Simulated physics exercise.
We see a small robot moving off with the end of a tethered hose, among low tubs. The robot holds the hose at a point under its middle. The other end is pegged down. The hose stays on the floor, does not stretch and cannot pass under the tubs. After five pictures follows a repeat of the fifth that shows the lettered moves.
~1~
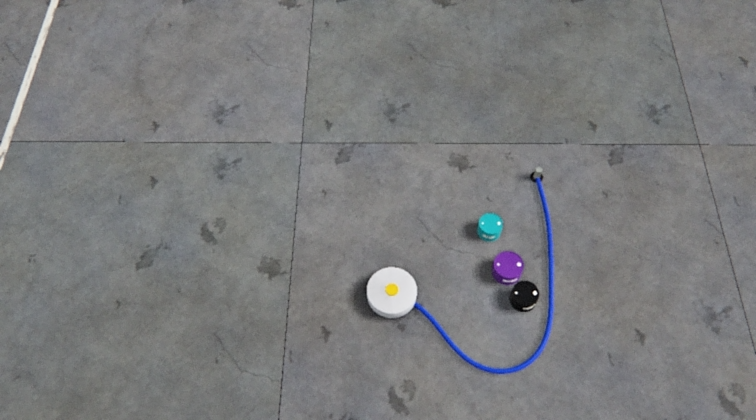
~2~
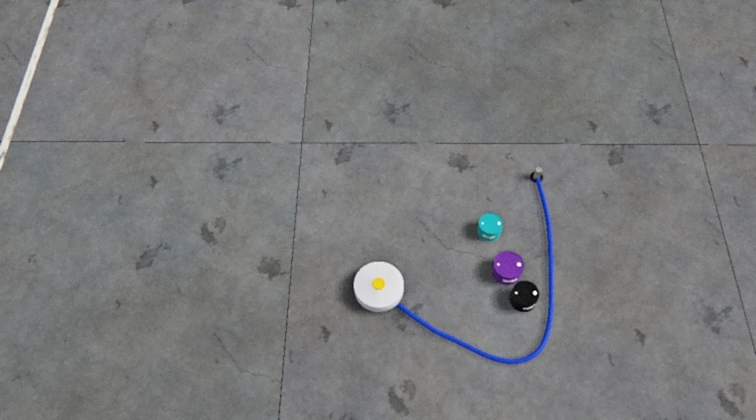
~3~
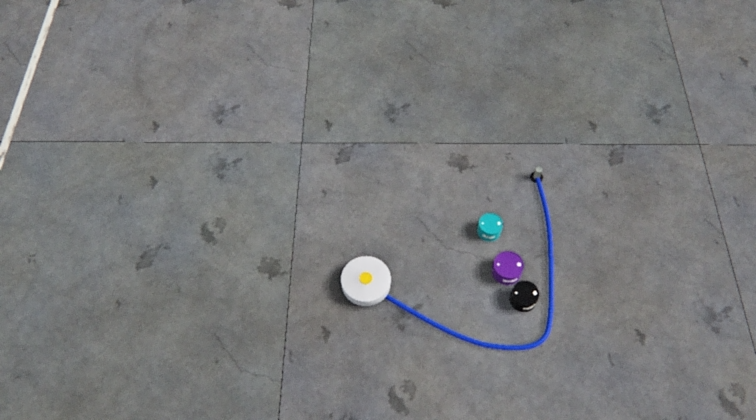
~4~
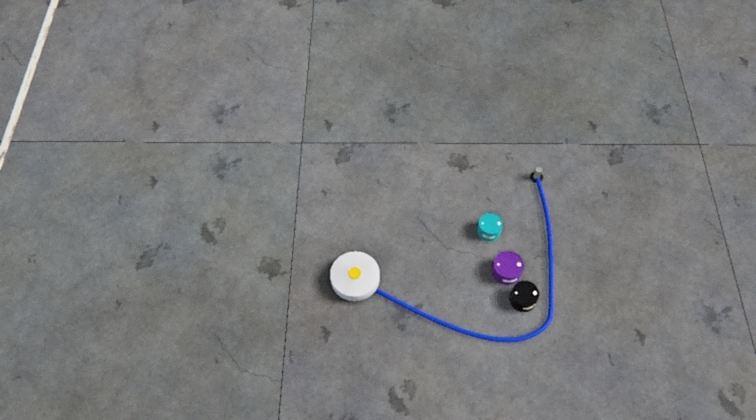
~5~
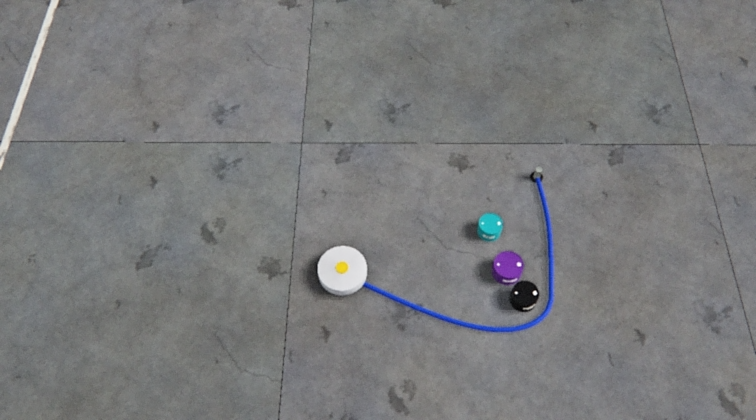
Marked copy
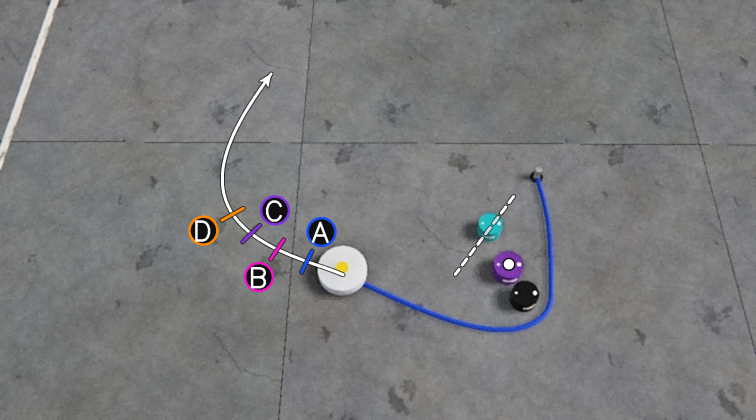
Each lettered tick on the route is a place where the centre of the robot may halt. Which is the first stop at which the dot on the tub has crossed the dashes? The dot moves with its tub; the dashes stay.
D is the first stop that does it.
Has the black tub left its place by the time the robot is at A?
Yes.
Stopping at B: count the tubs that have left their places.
Two.
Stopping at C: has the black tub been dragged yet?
Yes.
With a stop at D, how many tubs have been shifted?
Three.
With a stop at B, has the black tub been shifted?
Yes.
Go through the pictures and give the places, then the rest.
The first frame shows robot (392, 293); peg (538, 174); purple tub (508, 268).
The second frame shows robot (379, 287); turquoise tub (490, 227).
The third frame shows robot (366, 282); purple tub (508, 268).
The fourth frame shows robot (355, 277); turquoise tub (490, 227).
The fifth frame shows robot (343, 271); purple tub (508, 268); black tub (524, 296); turquoise tub (490, 227).
On the copy, A at (307, 262); B at (277, 249); C at (251, 234); D at (233, 214); the dashed line at (485, 234); the route from (343, 275) via (223, 188) to (271, 74); the white dot at (509, 264).
On D. First, robot (299, 255); purple tub (503, 261); black tub (511, 286).
Then, robot (257, 235); purple tub (497, 251); black tub (471, 256).
Finally, robot (231, 210); purple tub (476, 231); black tub (450, 237); turquoise tub (487, 211); the dot on the purple tub is over the dashed line.
By contrast, A leaves the dotted tub short, at (505, 265); B leaves the dotted tub short, at (502, 256); C leaves the dotted tub short, at (492, 246).
